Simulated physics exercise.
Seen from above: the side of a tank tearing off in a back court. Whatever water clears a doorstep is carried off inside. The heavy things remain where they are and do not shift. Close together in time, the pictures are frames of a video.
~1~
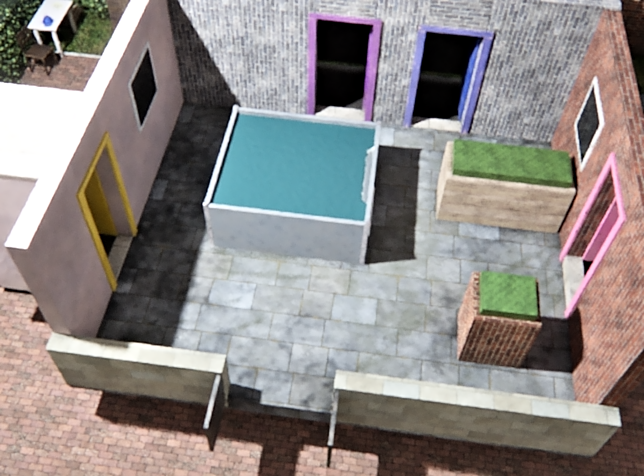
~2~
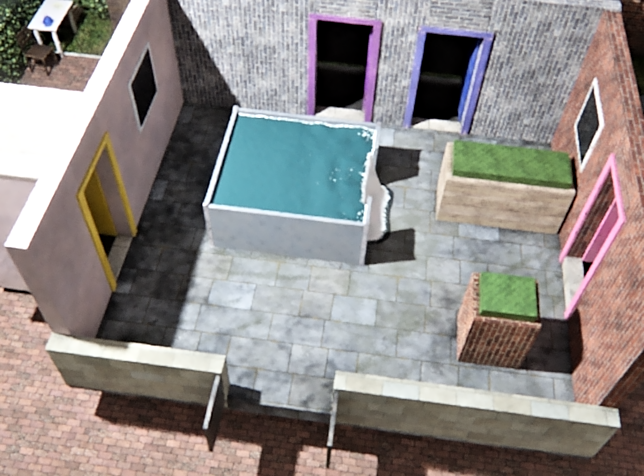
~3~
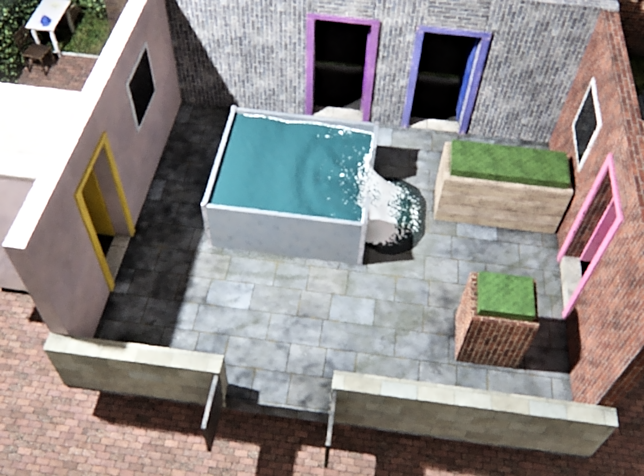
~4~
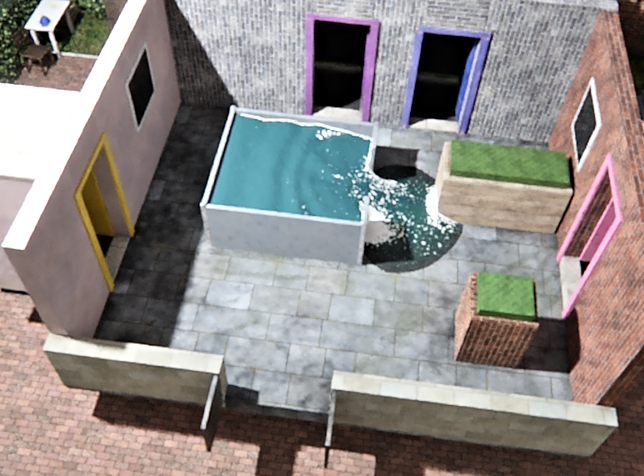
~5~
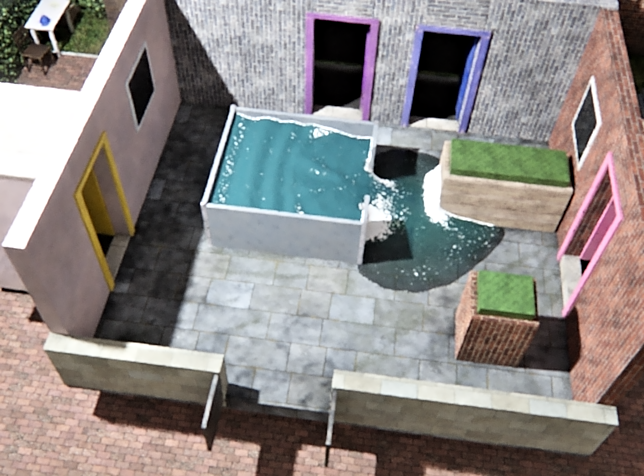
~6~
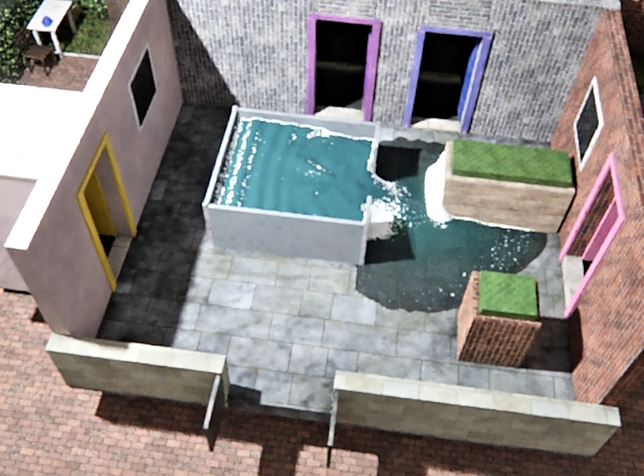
In a paved back court seen from above, teal water sits in an open pale tank, then breaks out through a gap in its right side. It pours onto the paving in a white, foaming rush, strikes the larger grass-topped planter, and spreads right and forward to the smaller brick planter.
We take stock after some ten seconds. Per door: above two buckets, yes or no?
Blue door yes. Pink door yes. Purple door no. Yellow door yes.
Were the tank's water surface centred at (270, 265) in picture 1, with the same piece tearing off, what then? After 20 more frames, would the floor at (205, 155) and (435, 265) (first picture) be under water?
In that order: Not flooded, flooded.
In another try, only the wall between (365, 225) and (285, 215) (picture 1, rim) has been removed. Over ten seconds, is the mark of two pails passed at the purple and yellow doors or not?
The purple door falls short, while the yellow door falls short.
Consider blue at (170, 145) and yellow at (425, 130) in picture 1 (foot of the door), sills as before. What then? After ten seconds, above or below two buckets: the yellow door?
The yellow door is swamped.
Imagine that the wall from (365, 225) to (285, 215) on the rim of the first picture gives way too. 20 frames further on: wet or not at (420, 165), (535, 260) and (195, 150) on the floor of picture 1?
Untouched, submerged, untouched.
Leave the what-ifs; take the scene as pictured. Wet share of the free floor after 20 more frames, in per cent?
That works out to some 60 in a hundred.
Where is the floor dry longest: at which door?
It's the door marked yellow.
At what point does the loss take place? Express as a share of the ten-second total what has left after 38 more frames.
About 65 per cent.
A moment on, water covers 30 % of the floor; the blue door over two buckets in, the pink door over two buckets in, the purple door not reached, the yellow door not reached.
Next, water covers 40 % of the floor; the blue door far over two buckets in, the pink door over two buckets in, the purple door wet at the sill, nothing in, the yellow door not reached.
Then, water covers 60 % of the floor; the blue door far over two buckets in, the pink door far over two buckets in, the purple door under two buckets in, the yellow door not reached.
Later, water covers 95 % of the floor; the blue door far over two buckets in, the pink door far over two buckets in, the purple door under two buckets in, the yellow door under two buckets in.
In the end, water covers 100 % of the floor; the blue door far over two buckets in, the pink door far over two buckets in, the purple door under two buckets in, the yellow door far over two buckets in.
